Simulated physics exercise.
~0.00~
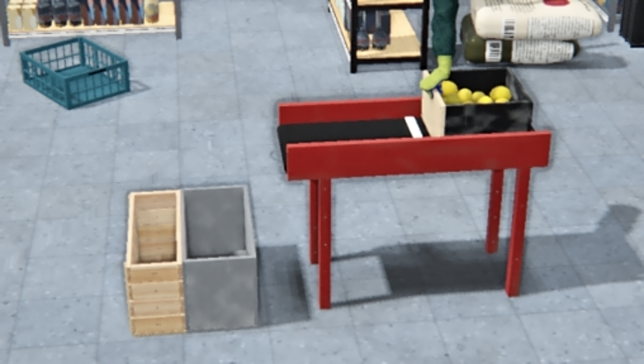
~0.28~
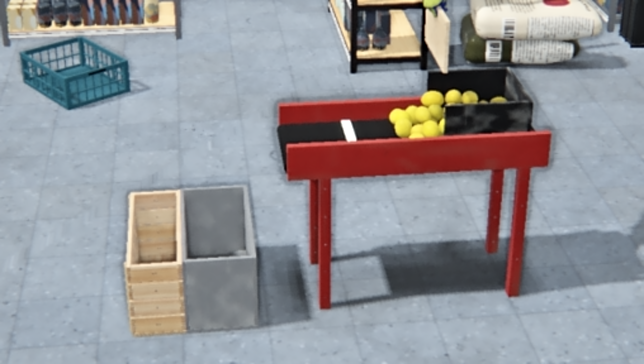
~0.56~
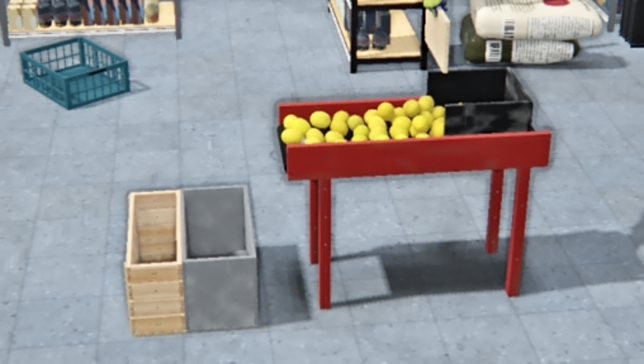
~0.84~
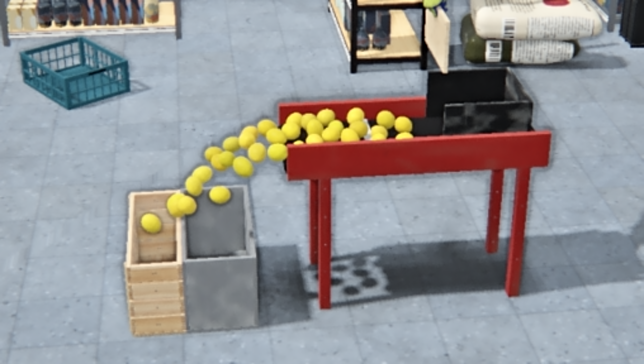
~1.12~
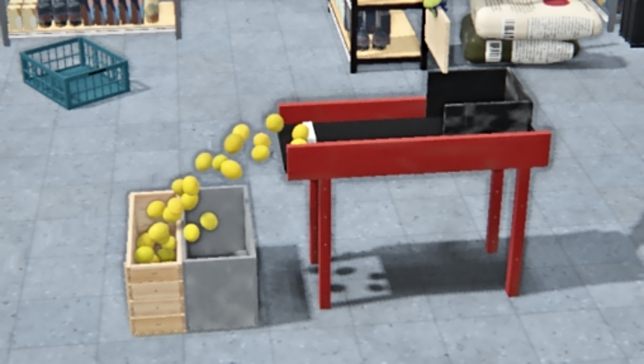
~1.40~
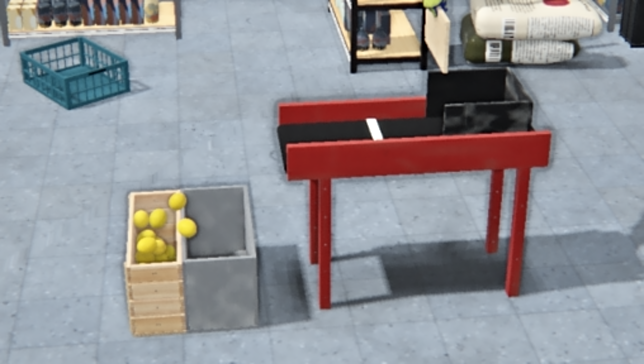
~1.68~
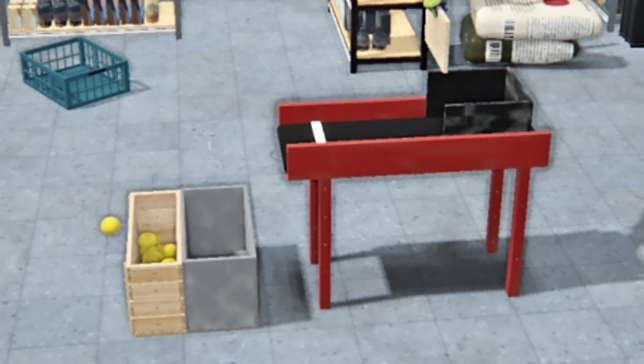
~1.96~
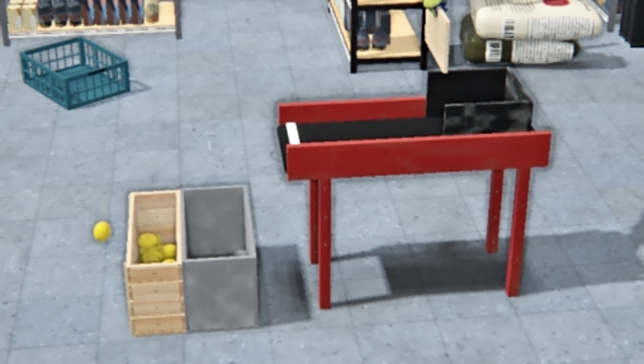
Yellow lemons ride a black belt left, drop mostly into the wooden bin, and one lands beyond.
